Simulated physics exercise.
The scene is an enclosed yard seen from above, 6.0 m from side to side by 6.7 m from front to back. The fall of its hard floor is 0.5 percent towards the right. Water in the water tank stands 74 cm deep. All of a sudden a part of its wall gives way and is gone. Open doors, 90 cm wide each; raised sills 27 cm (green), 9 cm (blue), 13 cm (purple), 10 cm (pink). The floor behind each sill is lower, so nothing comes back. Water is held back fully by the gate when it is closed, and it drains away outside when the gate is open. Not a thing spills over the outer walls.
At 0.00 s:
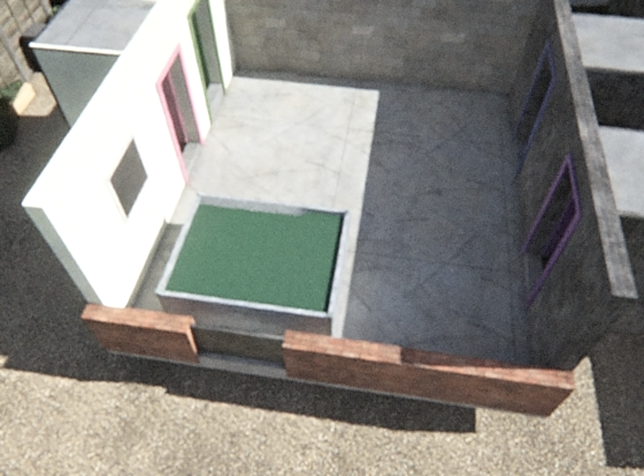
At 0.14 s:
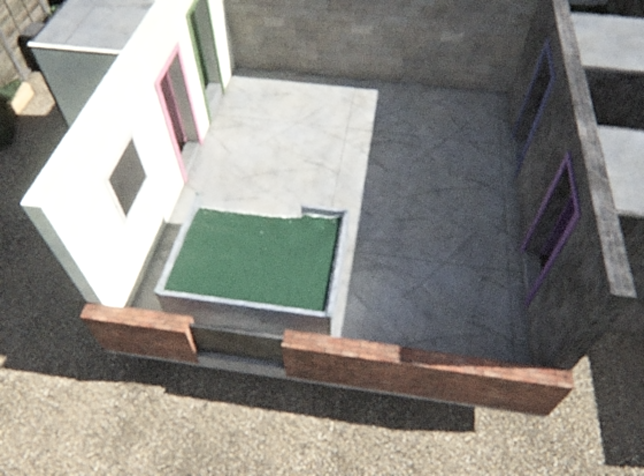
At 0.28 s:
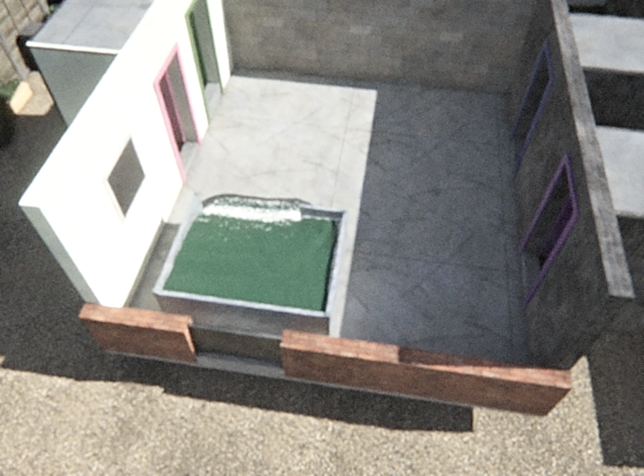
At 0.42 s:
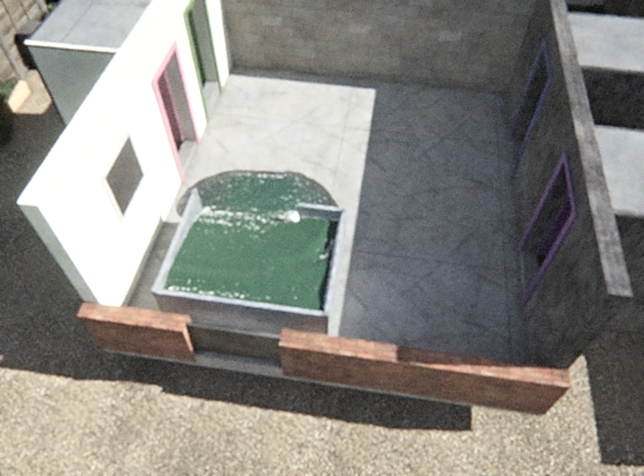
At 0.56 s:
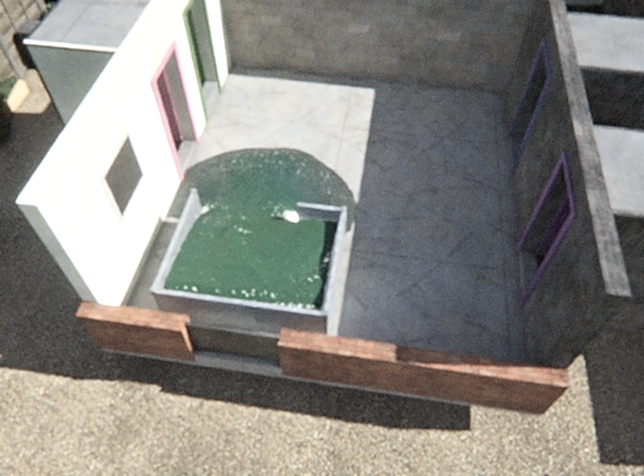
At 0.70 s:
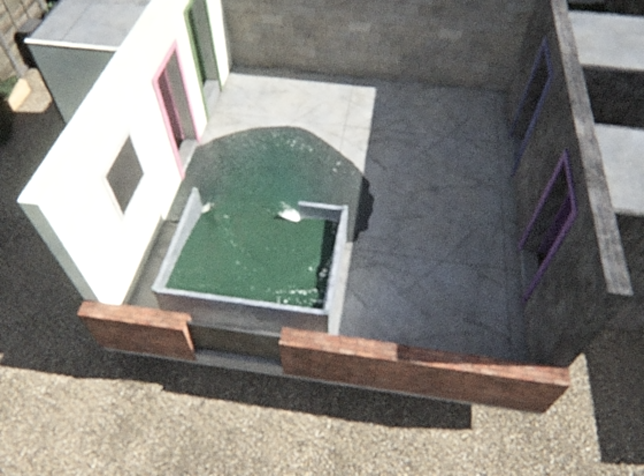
In this clip, green water sits still in a rectangular tank inside a walled yard seen from above, then part of the tank's far wall disappears and water pours through the gap, spreading in a rounded sheet across the grey floor.
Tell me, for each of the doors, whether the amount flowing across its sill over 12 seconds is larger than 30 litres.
For 12 seconds: The green door, not larger; the blue door, larger; the purple door, not larger; the pink door, larger.
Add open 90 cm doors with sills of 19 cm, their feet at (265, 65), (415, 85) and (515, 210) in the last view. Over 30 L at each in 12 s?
More, less, less.
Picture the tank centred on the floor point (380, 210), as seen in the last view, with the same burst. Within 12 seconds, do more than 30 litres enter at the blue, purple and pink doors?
Blue: Within limit; purple: Within limit; pink: Within limit.
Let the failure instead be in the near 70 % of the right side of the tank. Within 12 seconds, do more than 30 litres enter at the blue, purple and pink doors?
Blue: Within the limit; purple: Exceeding the limit; pink: Within the limit.
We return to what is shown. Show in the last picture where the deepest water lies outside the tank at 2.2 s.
In the final picture, near (247, 69).
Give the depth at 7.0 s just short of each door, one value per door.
Measured in centimetres, the green door gives 10, the blue door 16, the purple door 8 and the pink door 9.
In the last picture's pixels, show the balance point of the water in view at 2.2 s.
Its balance point lies near (269, 182).
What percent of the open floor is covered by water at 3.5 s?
Roughly 55 percent.
After 1.4 s water covers 45 % of the floor and is deepest (33 cm) near (250, 218); green door 10 cm at the sill, 0 L in, blue door not reached, purple door not reached, pink door 19 cm at the sill, 1 L in.
After 2.2 s water covers 45 % of the floor and is deepest (50 cm) near (247, 69); green door 17 cm at the sill, 0 L in, blue door not reached, purple door not reached, pink door 20 cm at the sill, 42 L in.
After 3.5 s water covers 55 % of the floor and is deepest (30 cm) near (222, 88); green door 17 cm at the sill, 0 L in, blue door not reached, purple door not reached, pink door 13 cm at the sill, 76 L in.
After 7.0 s water covers 85 % of the floor and is deepest (21 cm) near (527, 387); green door 10 cm at the sill, 1 L in, blue door 16 cm at the sill, 93 L in, purple door 8 cm at the sill, 0 L in, pink door 9 cm at the sill, 81 L in.
After 12.0 s water covers 100 % of the floor and is deepest (18 cm) near (521, 308); green door 4 cm at the sill, 1 L in, blue door 9 cm at the sill, 129 L in, purple door 12 cm at the sill, 0 L in, pink door 4 cm at the sill, 81 L in.
